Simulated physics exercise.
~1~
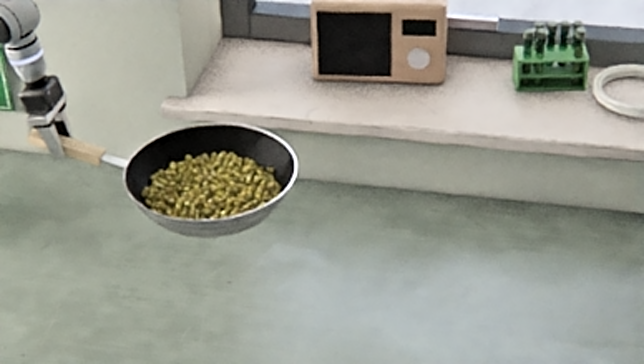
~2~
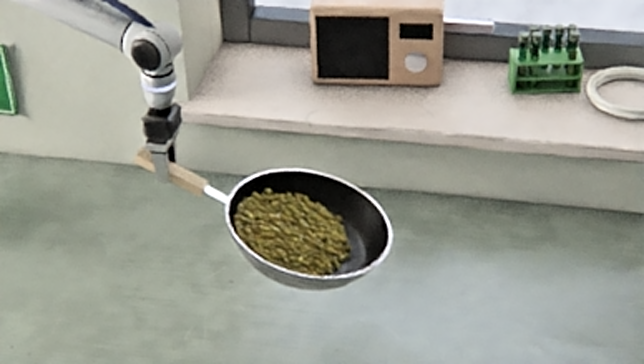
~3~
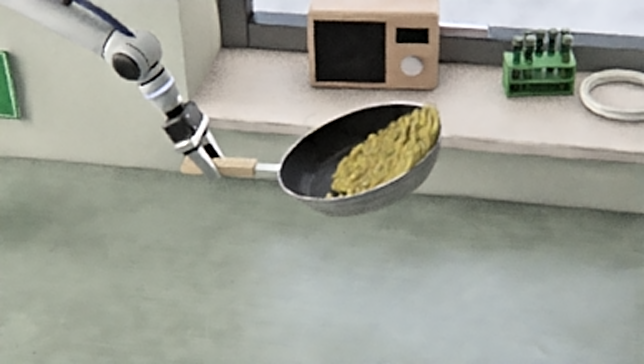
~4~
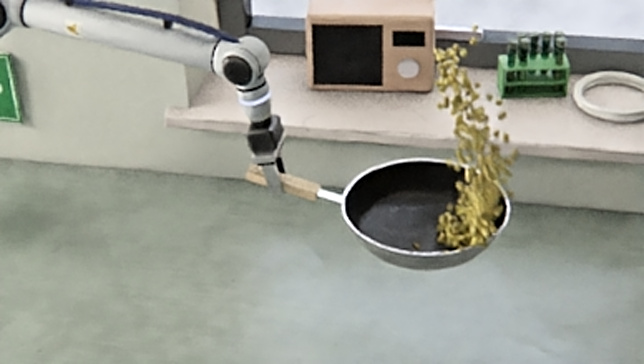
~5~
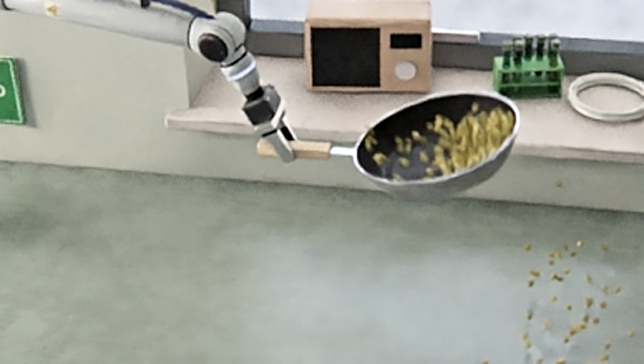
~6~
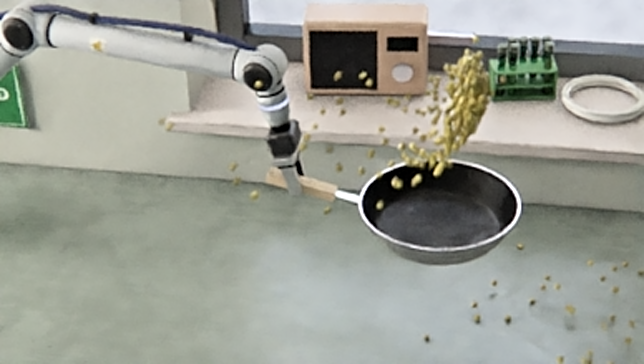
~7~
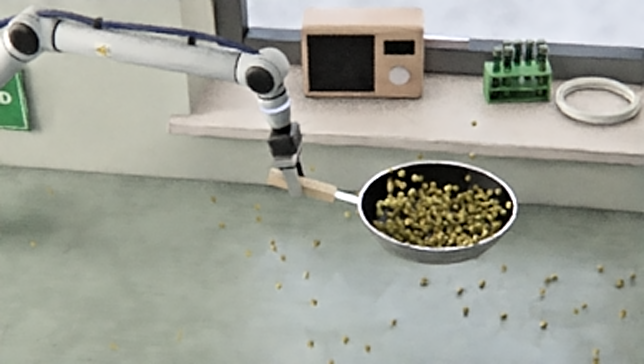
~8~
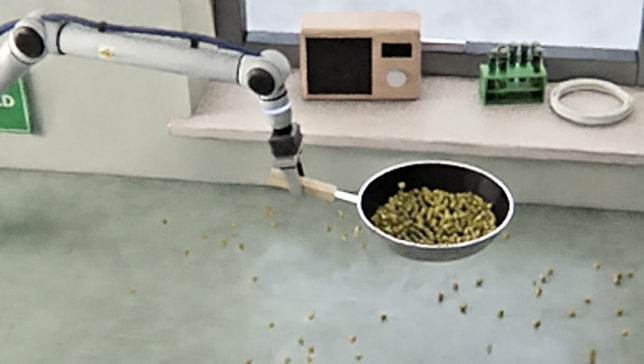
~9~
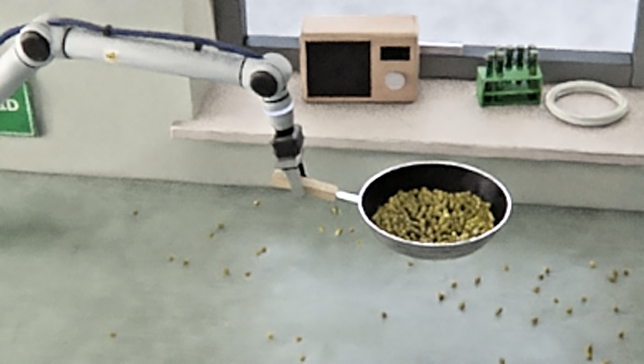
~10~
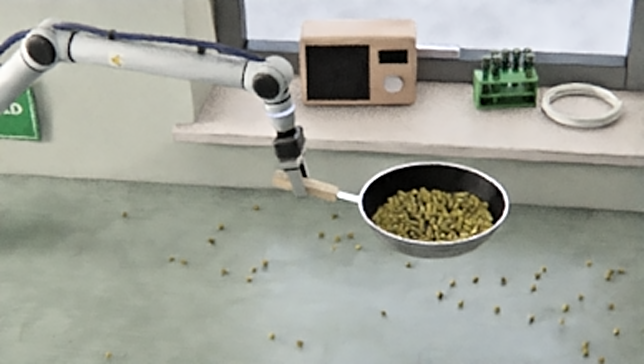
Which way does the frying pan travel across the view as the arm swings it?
It travels to the right, from the left part of the view to right of the middle.
A greyish-green surface lies below a pale windowsill, seen from above at an angle, with a wooden-looking box, a green rack of tubes and a white ring on the sill. At the left, a white robot arm holds a dark frying pan heaped with yellowish-green beads. The arm carries the pan right, dipping it and then lifting it tilted, so the beads slide to the far side. They fly up, and some spill over the right edge. A second toss scatters more. Finally the pan stays level, still holding most beads, with the rest strewn across the surface.
